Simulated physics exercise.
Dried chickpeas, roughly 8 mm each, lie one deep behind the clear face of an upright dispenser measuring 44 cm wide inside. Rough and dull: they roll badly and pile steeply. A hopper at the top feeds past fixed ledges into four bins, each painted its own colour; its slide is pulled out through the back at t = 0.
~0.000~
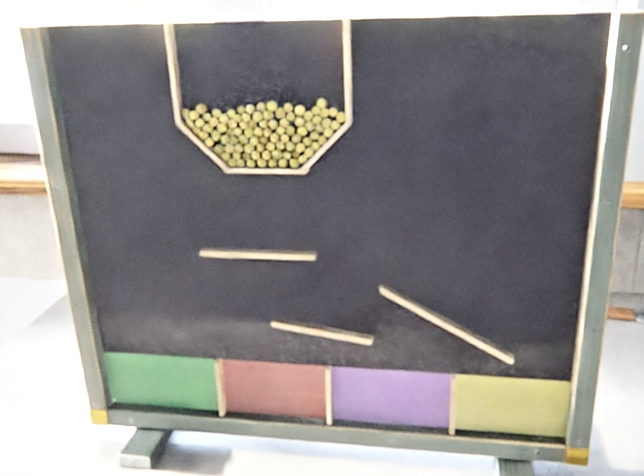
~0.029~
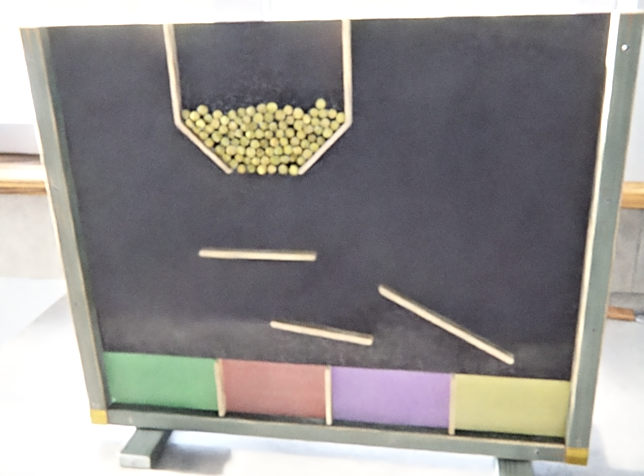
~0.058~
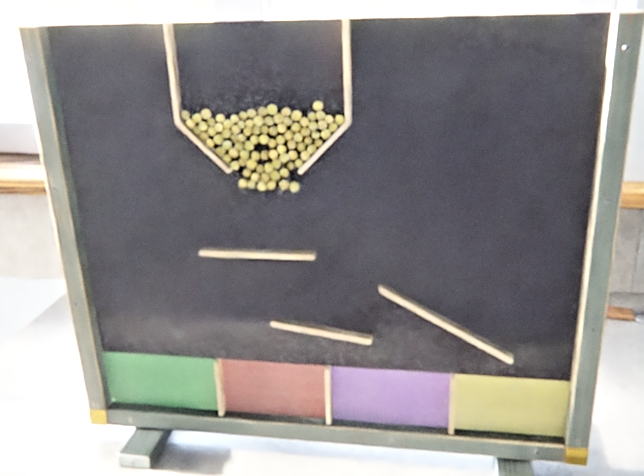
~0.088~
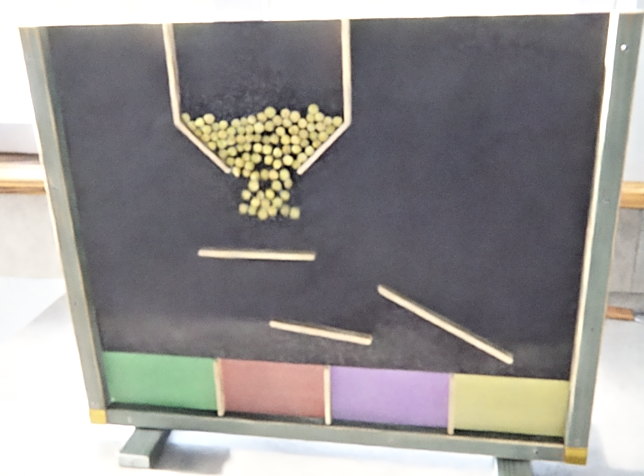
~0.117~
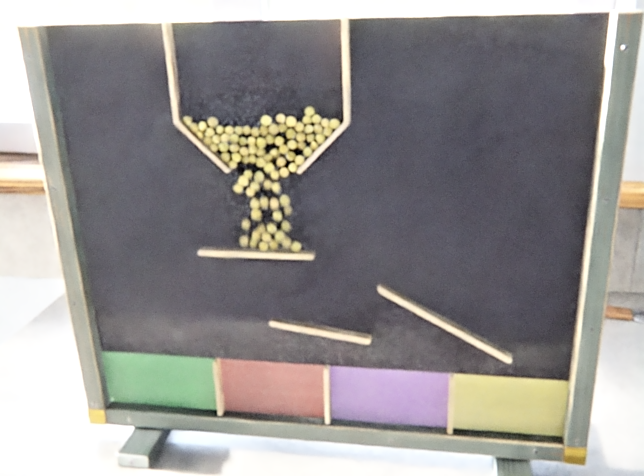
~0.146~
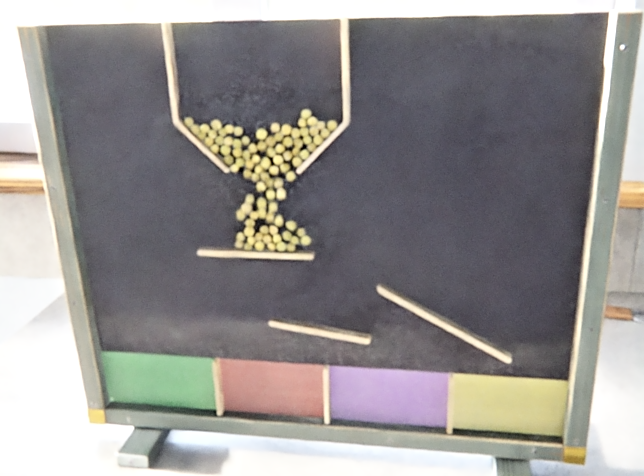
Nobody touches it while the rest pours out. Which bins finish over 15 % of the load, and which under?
Green over, red under, yellow under, purple over 15 %.
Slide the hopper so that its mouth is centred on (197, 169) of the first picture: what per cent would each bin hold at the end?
Green bin: 70; red bin: 0; yellow bin: 0; purple bin: 5.
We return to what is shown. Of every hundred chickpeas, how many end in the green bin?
Roughly 25 per cent.
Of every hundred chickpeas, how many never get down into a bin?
About 45 per cent.
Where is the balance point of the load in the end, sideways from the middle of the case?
Some 4 cm left of it.
By 0.24 s 80 % have left the hopper; down in the bins, nothing yet.
By 0.34 s 100 % have left the hopper; down in the bins, nothing yet.
By 0.55 s 100 % have left the hopper; down in the bins, green 15 %, purple 20 %.
At rest by 1.8 s, green 25 %, red 0 %, yellow 0 %, purple 30 %, left higher up 45 %.
